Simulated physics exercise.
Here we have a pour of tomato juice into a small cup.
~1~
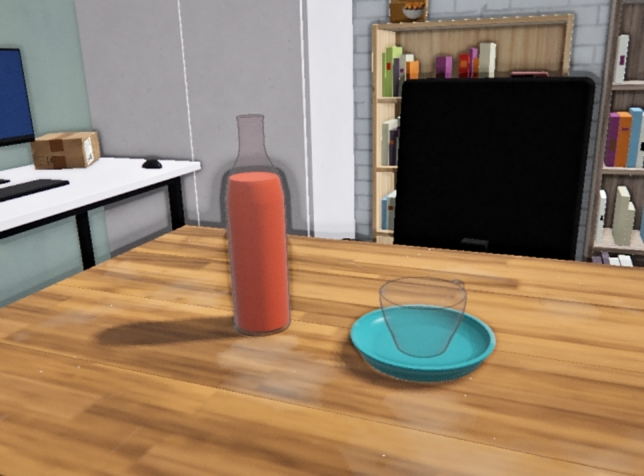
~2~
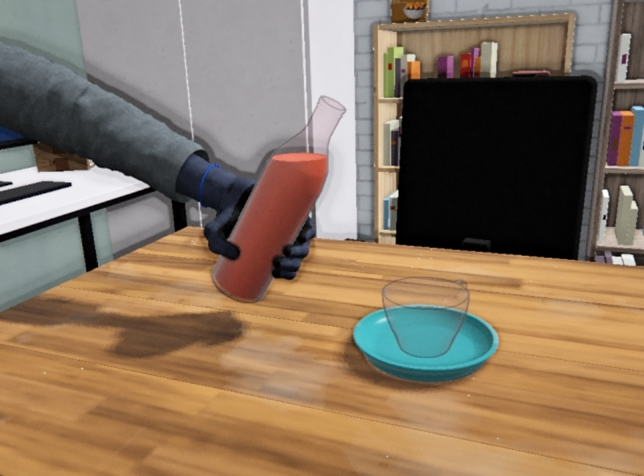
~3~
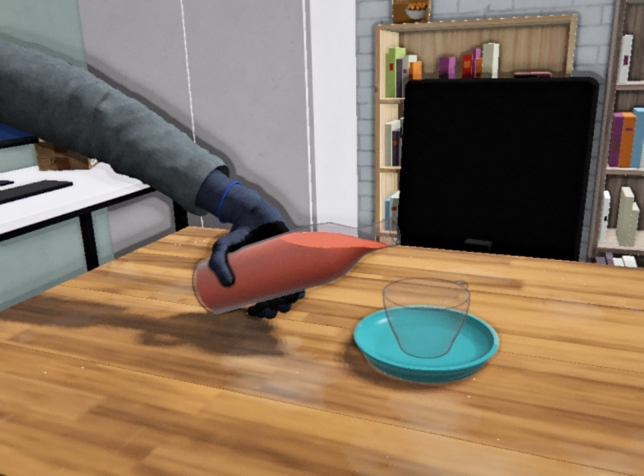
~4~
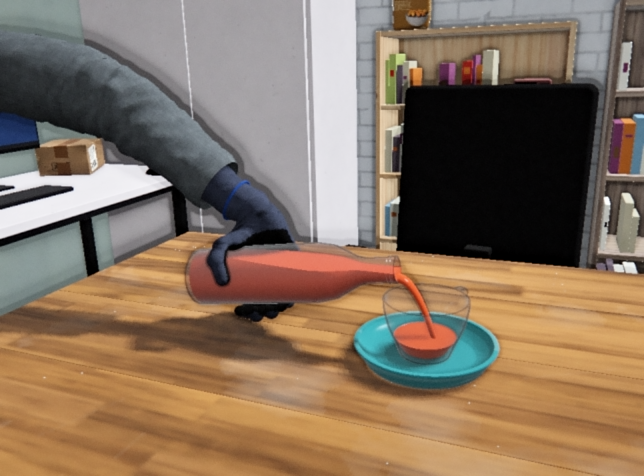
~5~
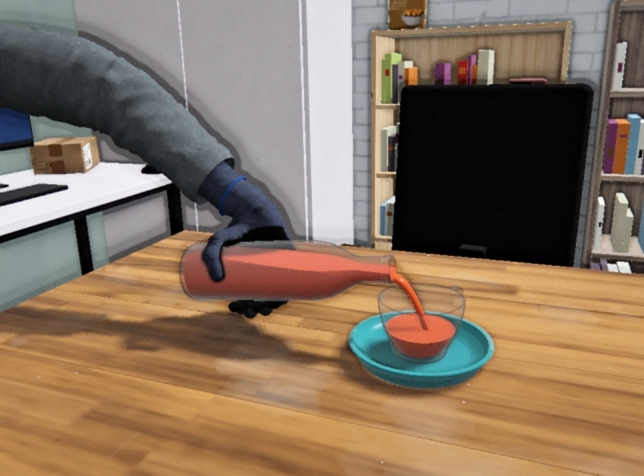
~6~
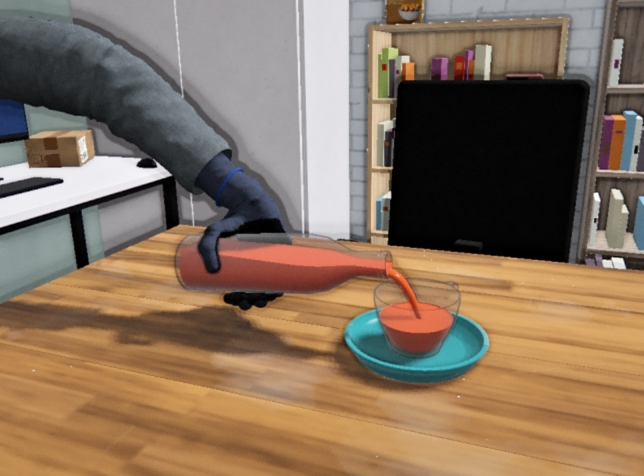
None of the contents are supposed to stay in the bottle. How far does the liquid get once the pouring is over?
It runs beyond the saucer too.
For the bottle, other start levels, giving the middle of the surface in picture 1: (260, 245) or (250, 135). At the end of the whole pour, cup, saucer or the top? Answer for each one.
In turn: Into the saucer, over both.
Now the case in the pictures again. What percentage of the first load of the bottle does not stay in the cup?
I'd put it at about 55 %.
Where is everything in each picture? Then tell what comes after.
In the first frame, at the start; bottle (257, 222) about three quarters full; cup (422, 316) empty; saucer (405, 371) dry.
In the second frame, a hand has the bottle; bottle (283, 199) tipped 30° with all of its load; cup (425, 316) empty.
In the third frame, the bottle is tipped; bottle (298, 261) tipped 70° with all of its load; cup (425, 317) empty.
In the fourth frame, the stream is running; bottle (294, 273) tipped 80° with nearly all of its load; cup about a quarter full, surface at (425, 336).
In the fifth frame, the stream is running; bottle (290, 270) tipped 85° with nearly all of its load; cup (420, 322) about a third full.
In the sixth frame, the stream is running; bottle (285, 263) tipped 85° with about three quarters of its load; cup about half full, surface at (416, 317); saucer (399, 372) dry.
Shortly, the cup is full to the brim; the saucer is wet, with room to spare.
Then, the cup is full to the brim; the saucer is full and running over.
At the finish, the cup is full to the brim; the saucer is full and running over.
